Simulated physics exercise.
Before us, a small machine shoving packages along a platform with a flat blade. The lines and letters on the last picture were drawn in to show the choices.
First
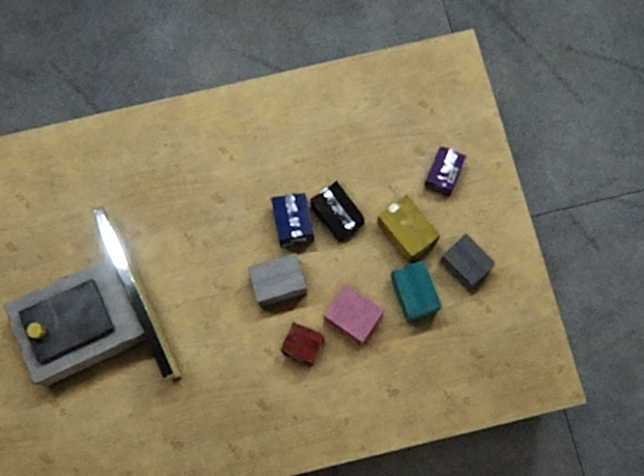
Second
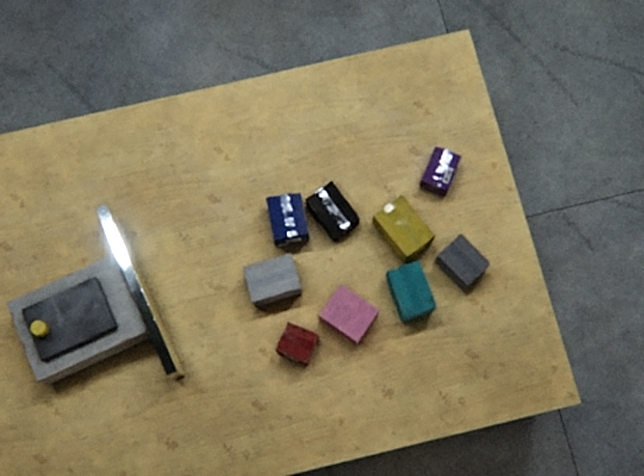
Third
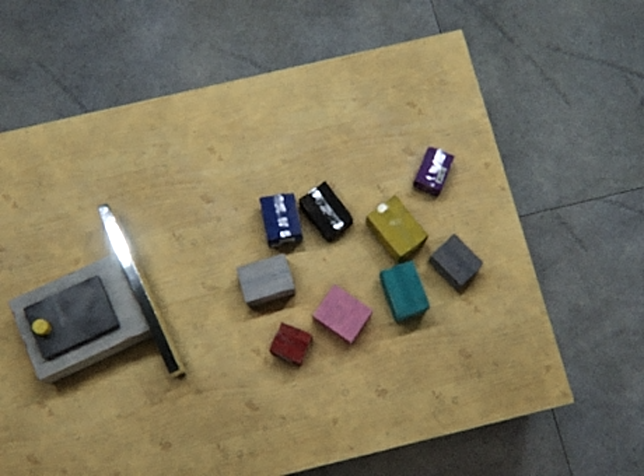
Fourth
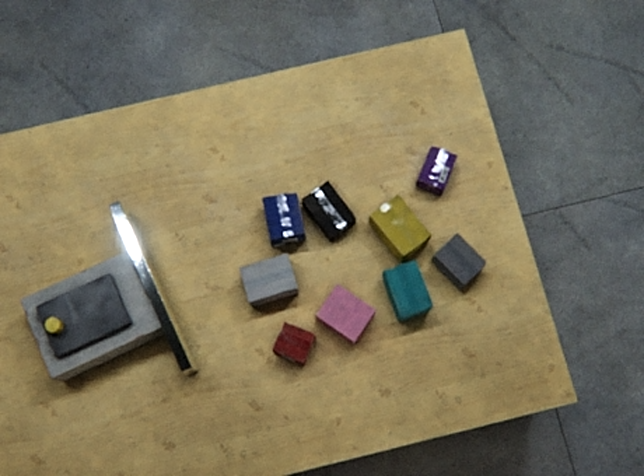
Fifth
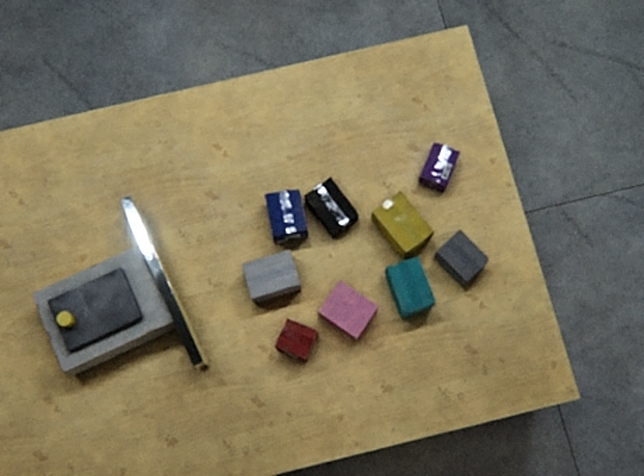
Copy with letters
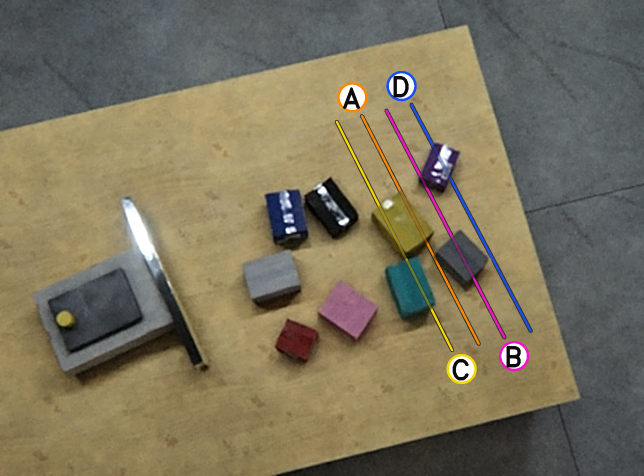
A wooden platform holds colored boxes while a small gray machine with a blade edges right.
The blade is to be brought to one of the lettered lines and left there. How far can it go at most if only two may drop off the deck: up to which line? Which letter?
B.
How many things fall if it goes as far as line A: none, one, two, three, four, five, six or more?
The count is none.
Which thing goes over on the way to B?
It is the grey box.
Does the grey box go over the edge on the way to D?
By then, yes.
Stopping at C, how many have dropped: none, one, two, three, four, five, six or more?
The count is none.
On the copy, A at (419, 227); B at (444, 221); C at (393, 233); D at (469, 215).
On B. First, robot (205, 282); red parcel (327, 341); white box (303, 266).
Then, robot (309, 257); grey box (478, 255); yellow parcel (444, 212).
Finally, robot (388, 238); grey box over the edge; yellow parcel (520, 193); one fallen.
By contrast, A is within the limit but short; C is within the limit but short; D drops four.
